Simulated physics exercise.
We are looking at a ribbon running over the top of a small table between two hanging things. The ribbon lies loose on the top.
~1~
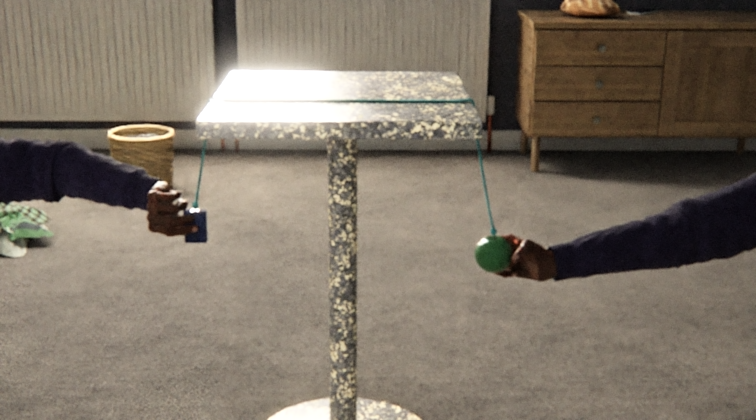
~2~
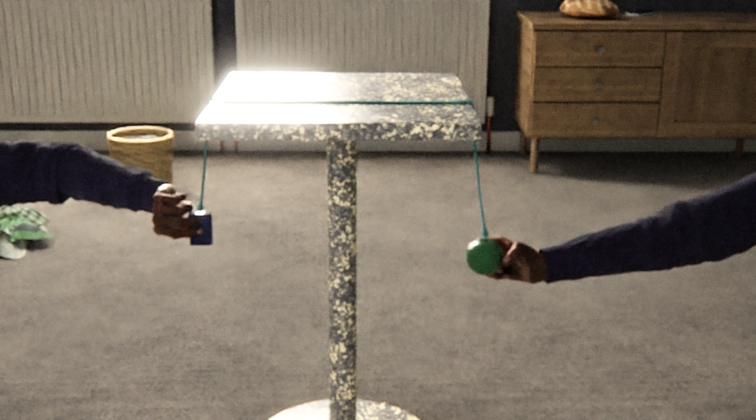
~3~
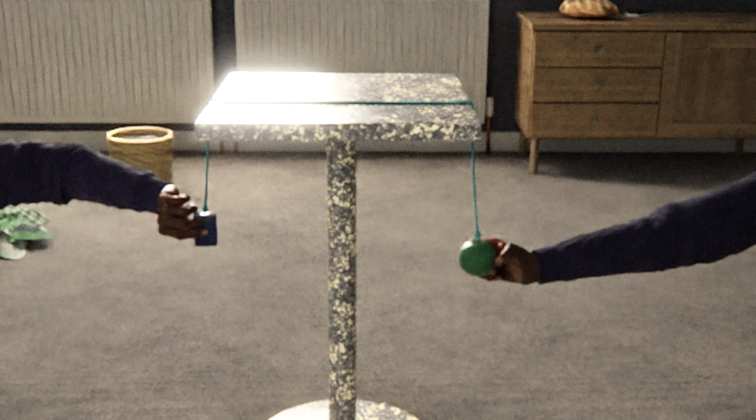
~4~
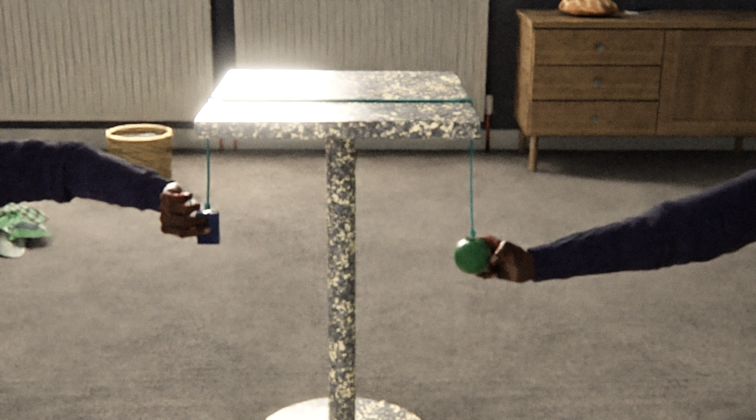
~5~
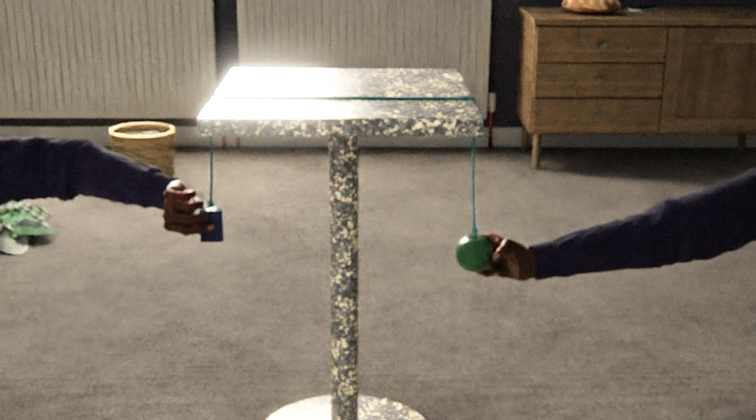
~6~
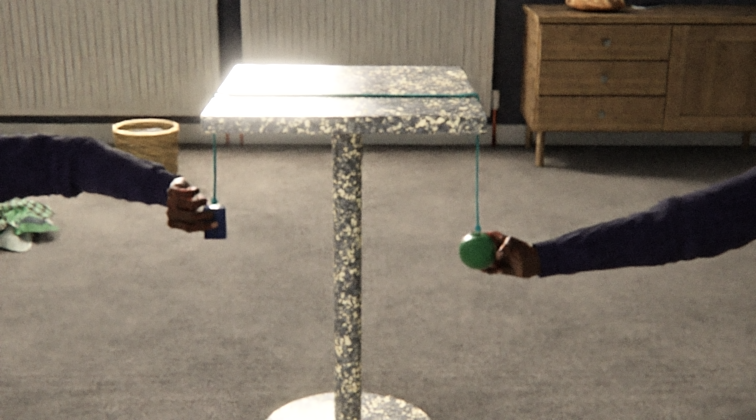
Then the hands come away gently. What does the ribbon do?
The ribbon runs down on the right.
Then, 0.38 s past the final frame, left matchbox pulled up onto the top near (187, 78); right apple lower near (471, 339).
Then, 0.70 s past the final frame, left matchbox pulled up onto the top near (439, 84); right apple down on the floor.
Then, 1.02 s past the final frame, left matchbox lower near (606, 325); right apple down on the floor.
When it is over, left matchbox down on the floor; right apple down on the floor. The ribbon is pulled to the right.
